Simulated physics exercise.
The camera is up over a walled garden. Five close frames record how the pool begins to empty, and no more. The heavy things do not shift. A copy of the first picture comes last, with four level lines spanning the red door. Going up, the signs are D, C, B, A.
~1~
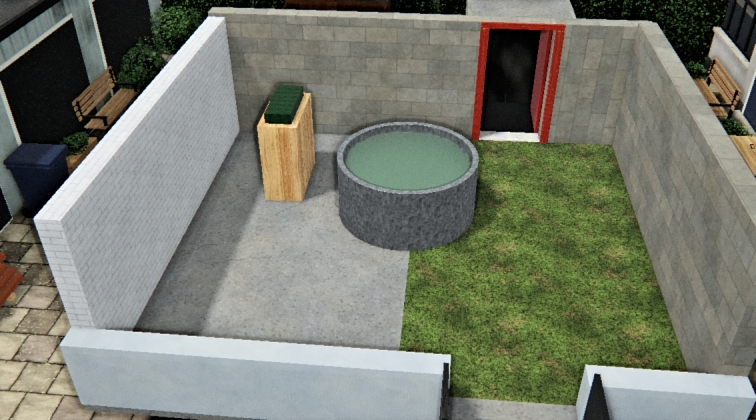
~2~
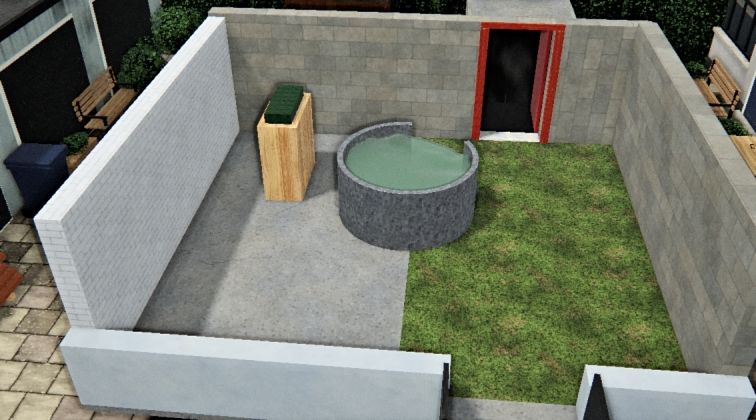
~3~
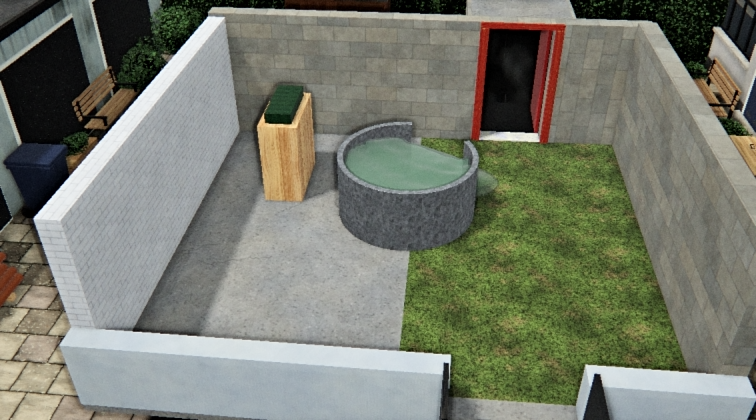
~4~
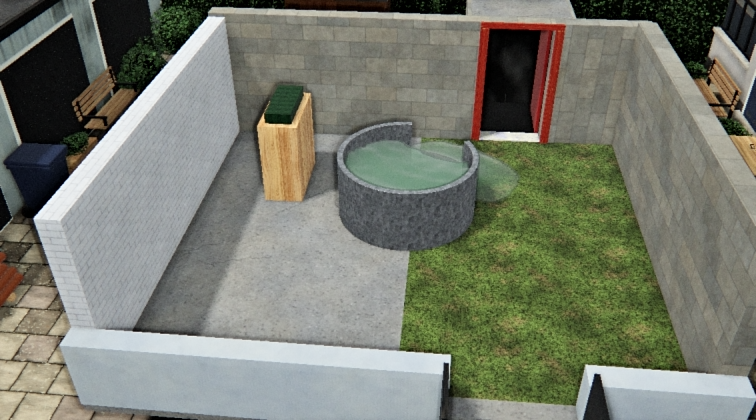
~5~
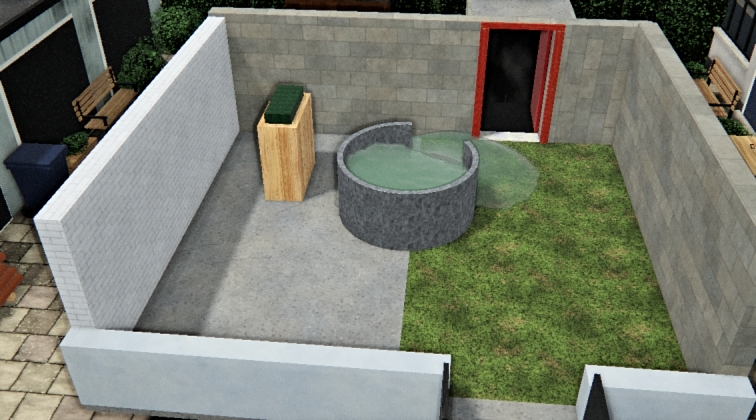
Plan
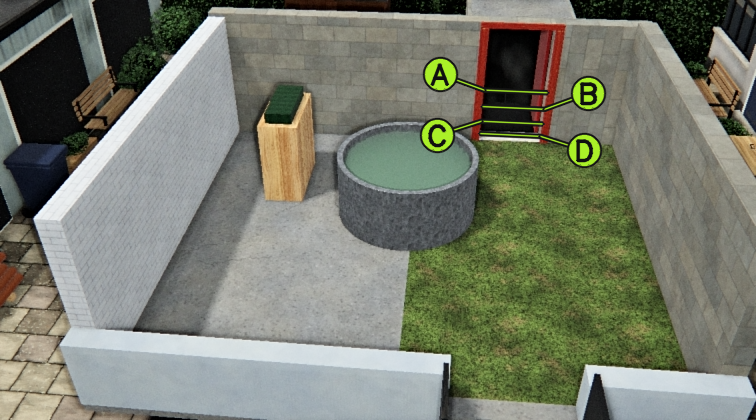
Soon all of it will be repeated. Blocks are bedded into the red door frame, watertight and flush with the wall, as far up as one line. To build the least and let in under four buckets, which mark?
Line C just does it.
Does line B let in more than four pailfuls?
No, not at all.
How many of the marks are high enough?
Three.
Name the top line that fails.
The answer is D.
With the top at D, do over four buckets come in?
Yes, that goes wrong.
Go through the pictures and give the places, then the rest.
Water in the pool at rest, its middle at (408, 160); foot of the red doorway at (509, 141); open gate at (518, 356).
Water covers 1 % of the ground, its front hidden from here.
Water covers 3 % of the ground and shows as far out as (490, 178).
Water covers 6 % of the ground and shows as far out as (511, 172).
Water covers 10 % of the ground and shows as far out as (500, 144).
On the marked copy, A at (515, 91); B at (513, 107); C at (511, 122); D at (510, 134); from the bottom up D, C, B, A.
If A is chosen, nothing gets over.
If B is chosen, nothing gets over.
If C is chosen, a splash gets over, under a bucket.
If D is chosen, about 12 bucketfuls get in.
